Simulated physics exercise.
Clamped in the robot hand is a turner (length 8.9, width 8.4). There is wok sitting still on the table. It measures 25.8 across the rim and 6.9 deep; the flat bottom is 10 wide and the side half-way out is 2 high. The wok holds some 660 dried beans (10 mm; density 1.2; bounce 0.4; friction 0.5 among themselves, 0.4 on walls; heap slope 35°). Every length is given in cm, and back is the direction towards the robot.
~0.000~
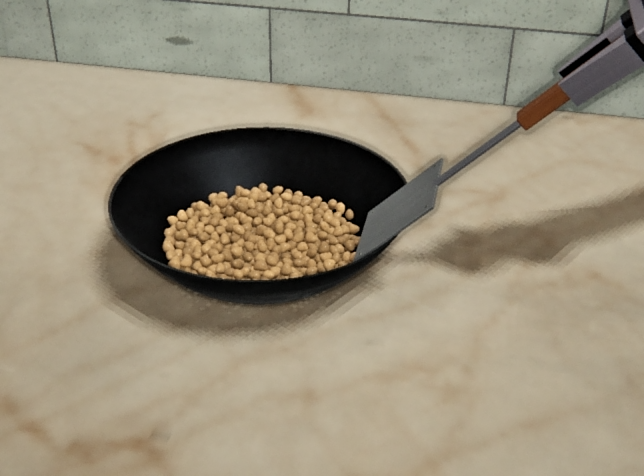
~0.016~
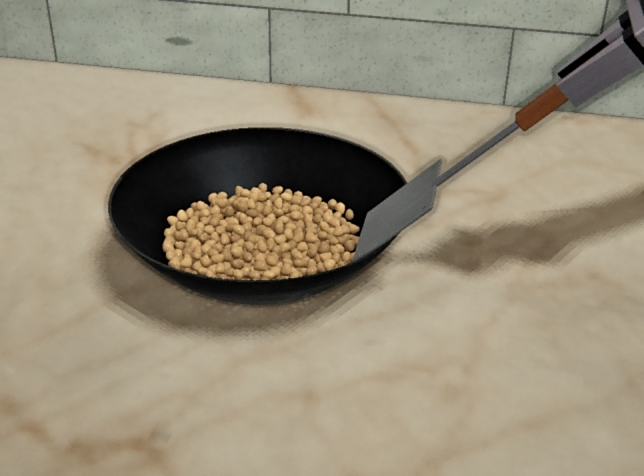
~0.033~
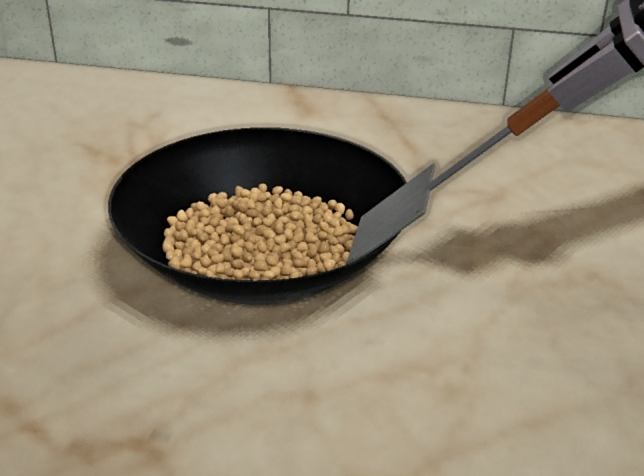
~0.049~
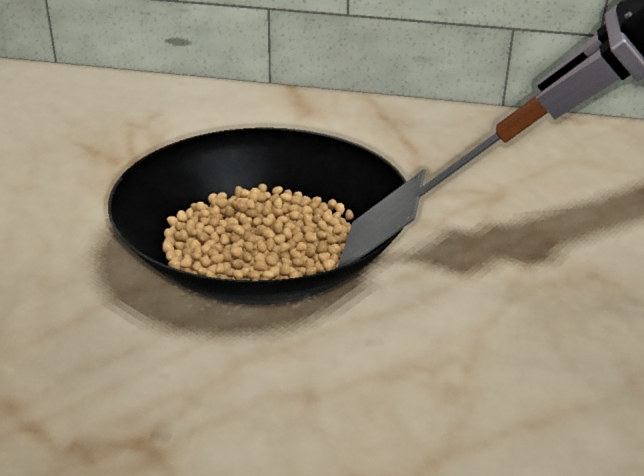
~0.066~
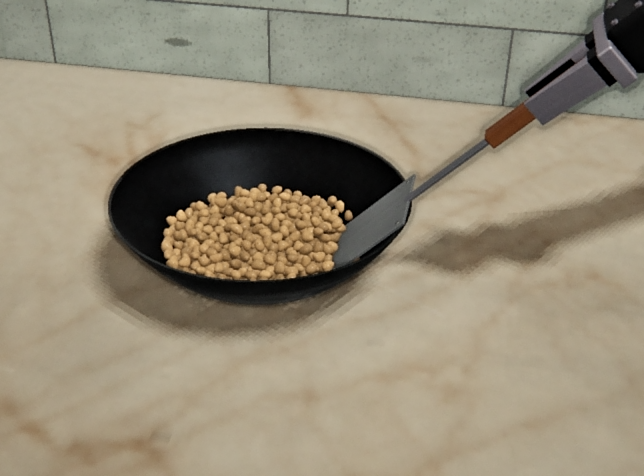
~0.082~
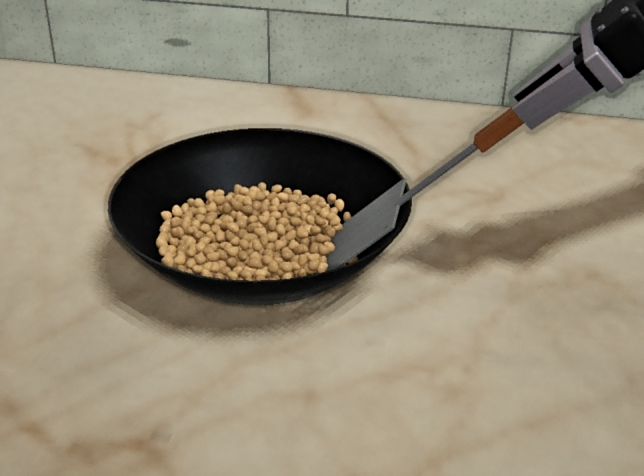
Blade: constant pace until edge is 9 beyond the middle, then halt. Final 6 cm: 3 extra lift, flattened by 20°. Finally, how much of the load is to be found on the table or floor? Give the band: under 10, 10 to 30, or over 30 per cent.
10 to 30 per cent.
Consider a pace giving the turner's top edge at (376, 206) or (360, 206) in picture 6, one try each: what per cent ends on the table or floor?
About 40 and 45 percent.
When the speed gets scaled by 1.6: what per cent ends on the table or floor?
I'd put it at about 30 per cent.
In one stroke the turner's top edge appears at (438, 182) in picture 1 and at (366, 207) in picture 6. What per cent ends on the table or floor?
Some 40 per cent.
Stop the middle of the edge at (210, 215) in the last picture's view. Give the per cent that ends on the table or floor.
Close to 0 per cent finishes on the table or floor.
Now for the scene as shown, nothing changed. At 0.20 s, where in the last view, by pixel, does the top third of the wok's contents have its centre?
Roughly pixel (189, 219).
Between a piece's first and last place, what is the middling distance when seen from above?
Somewhere around 5 centimetres, I'd say.
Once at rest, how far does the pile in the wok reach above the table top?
About 7.5 centimetres.
After 0.20 s, sloping 46°, highest piece 6 above the table; 655 in the wok.
After 0.31 s, sloping 39°, highest piece 8 above the table; 651 in the wok, 4 on the blade or in flight.
After 0.57 s, sloping 26°, highest piece 9 above the table; 549 in the wok, 89 on the table or floor, 17 on the blade or in flight.
After 1.62 s, sloping 26°, highest piece 8 above the table; 548 in the wok, 107 on the table or floor.
At rest, 548 in the wok, 107 on the table or floor. That is 16 % on the table or floor.
